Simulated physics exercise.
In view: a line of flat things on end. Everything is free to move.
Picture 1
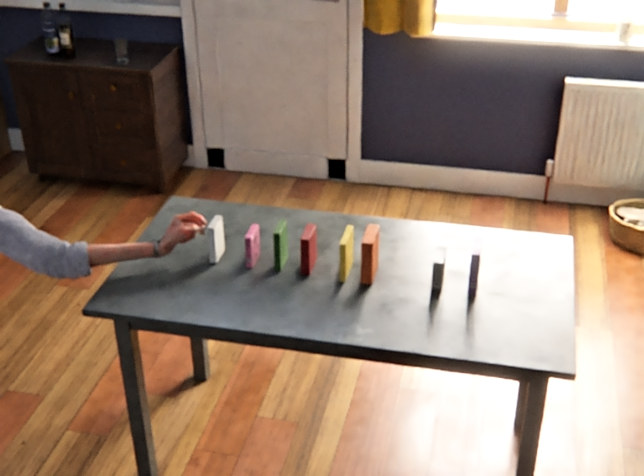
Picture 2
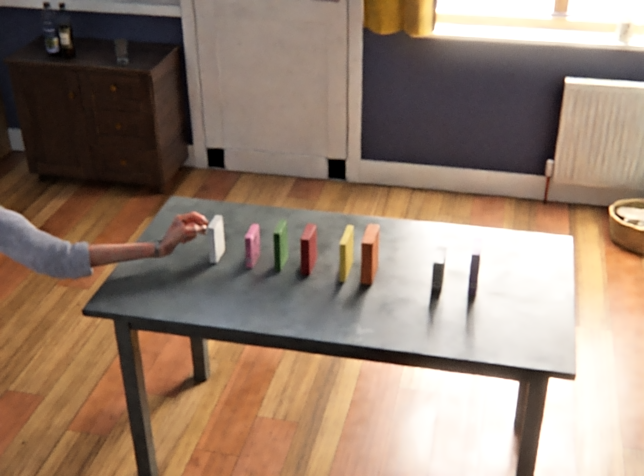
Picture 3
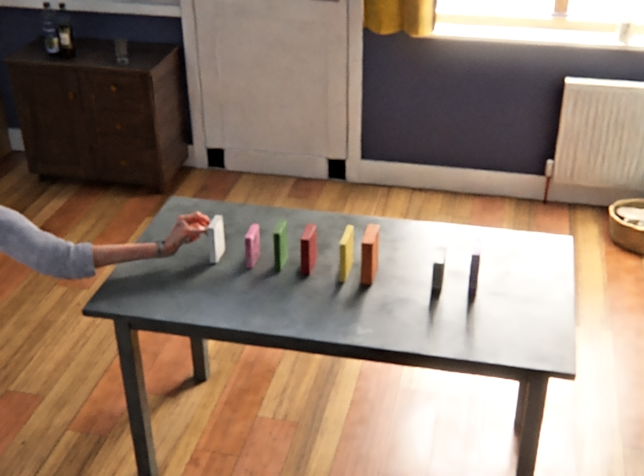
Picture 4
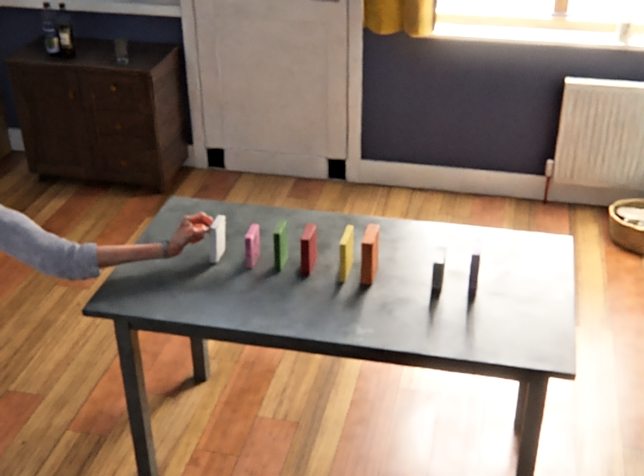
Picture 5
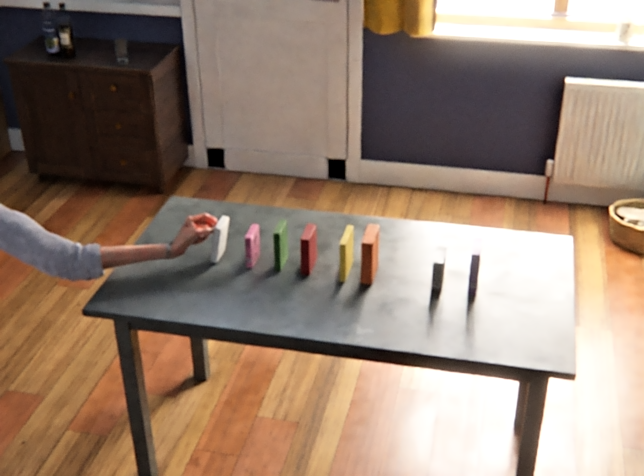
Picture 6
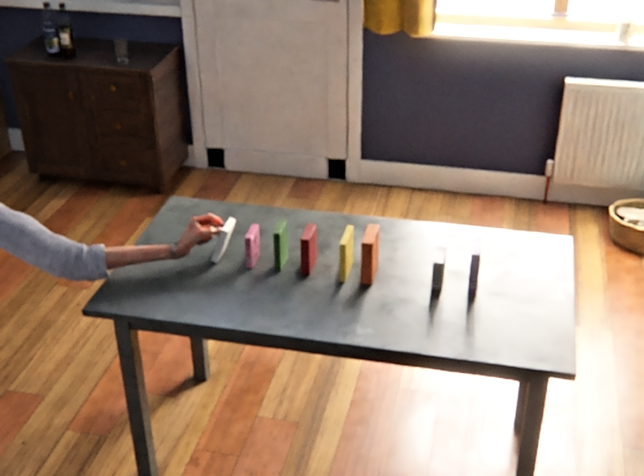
A hand reached in from the left and pushed the white board at the end of a line of upright coloured pieces on a table, tilting it rightward while the others stood still.
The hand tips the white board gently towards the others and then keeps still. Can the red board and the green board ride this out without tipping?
The red board tips over and the green board tips over.
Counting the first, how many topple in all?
In all, 6.
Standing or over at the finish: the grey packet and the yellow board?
The grey packet is still upright; the yellow board tips over.
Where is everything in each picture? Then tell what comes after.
The first picture shows red board (309, 250); green board (281, 245).
The second picture shows grey packet (439, 268); orange board (370, 254).
The third picture shows yellow board (347, 253); pink packet (253, 246).
The fourth picture shows white board 4° over; grey packet (439, 268); orange board (370, 254).
The fifth picture shows white board 11° over; yellow board (347, 253); pink packet (253, 246).
The sixth picture shows white board 21° over; red board (309, 250); green board (281, 245).
Then, 0.40 s on from there, white board 79° over; green board turned 44° from how it was put near (298, 251); red board turned 20° from how it was put near (316, 250); pink packet turned 68° from how it was put.
Then, 0.80 s on from there, white board 80° over; green board turned 71° from how it was put near (305, 258); red board on its side near (332, 262); pink packet on its side.
In the end, toppled on the table, yellow board, red board, pink packet, green board and orange board; grey packet unmoved. At the end, from the last picture's camera, red board near (333, 263), green board near (304, 258).
